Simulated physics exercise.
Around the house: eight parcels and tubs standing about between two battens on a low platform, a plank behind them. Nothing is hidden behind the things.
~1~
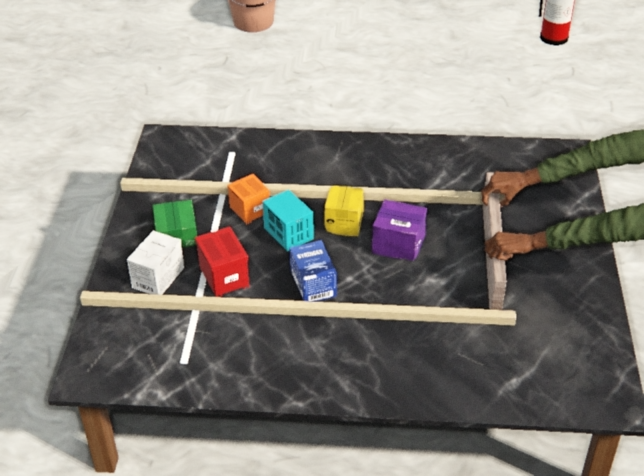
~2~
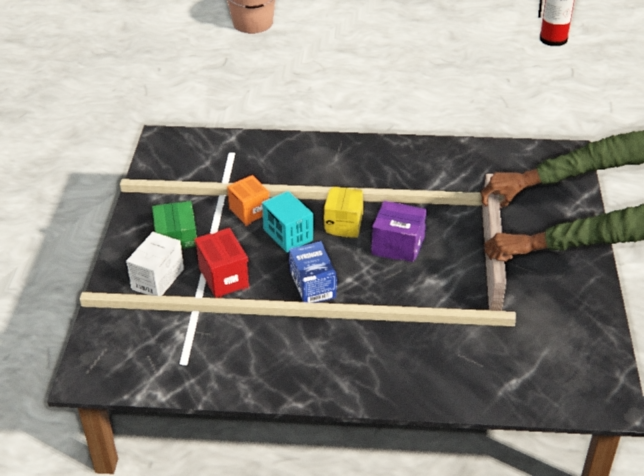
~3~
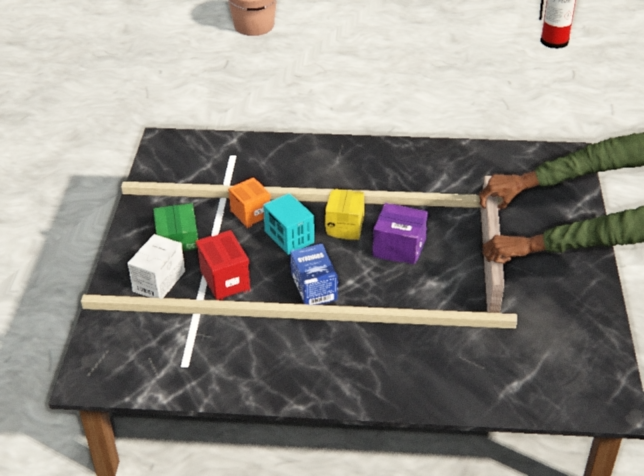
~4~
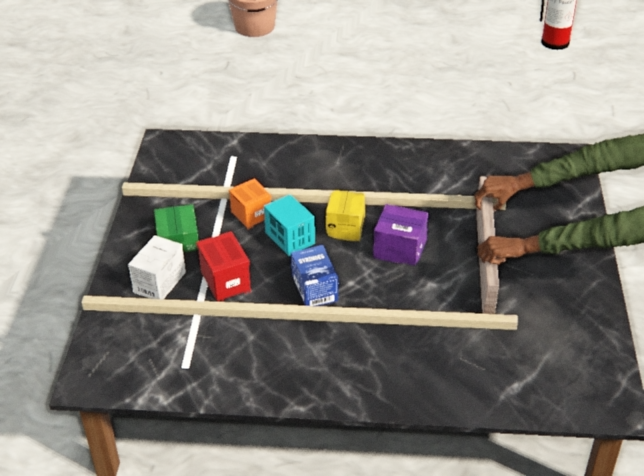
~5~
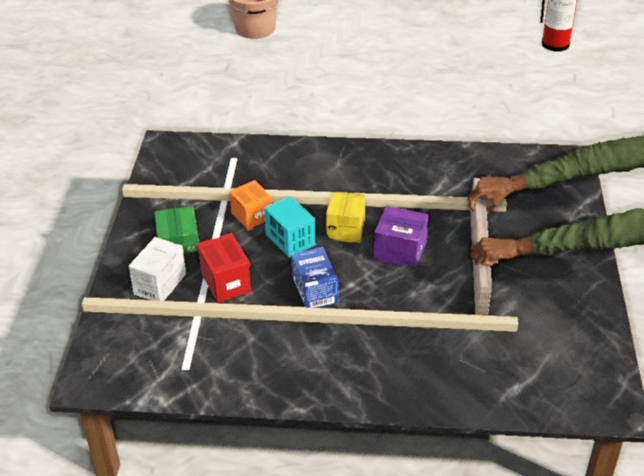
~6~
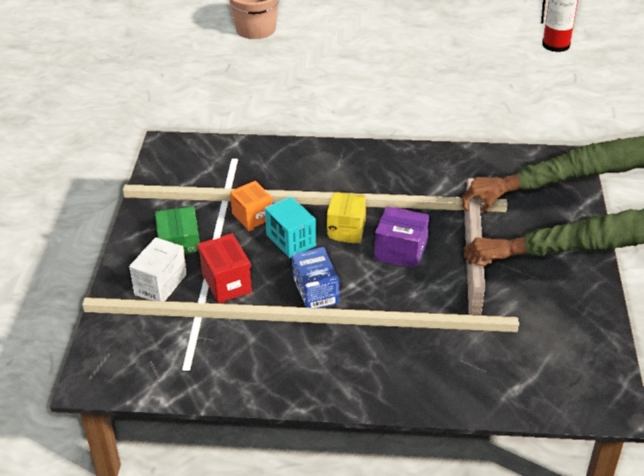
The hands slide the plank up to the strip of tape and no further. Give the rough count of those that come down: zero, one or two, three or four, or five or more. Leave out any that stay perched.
The number that fall off is zero.
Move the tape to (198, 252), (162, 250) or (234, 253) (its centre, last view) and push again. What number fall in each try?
The counts: 1, 3 and 0.
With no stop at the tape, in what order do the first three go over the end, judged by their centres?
They are the green parcel, the white box, the turquoise crate.
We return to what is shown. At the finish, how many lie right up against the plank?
The number is 3.
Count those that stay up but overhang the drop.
Overhanging: 1.
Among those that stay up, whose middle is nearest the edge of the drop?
The green parcel.
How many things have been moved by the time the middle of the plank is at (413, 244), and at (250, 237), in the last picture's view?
At the one place 1, at the other 8.
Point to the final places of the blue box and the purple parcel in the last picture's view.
About (189, 270), and the other about (192, 233).
A little later, none off yet; white box at rest near (159, 271); green parcel at rest near (178, 232); red tote at rest near (225, 269).
When it is over, the number that fall off is zero.
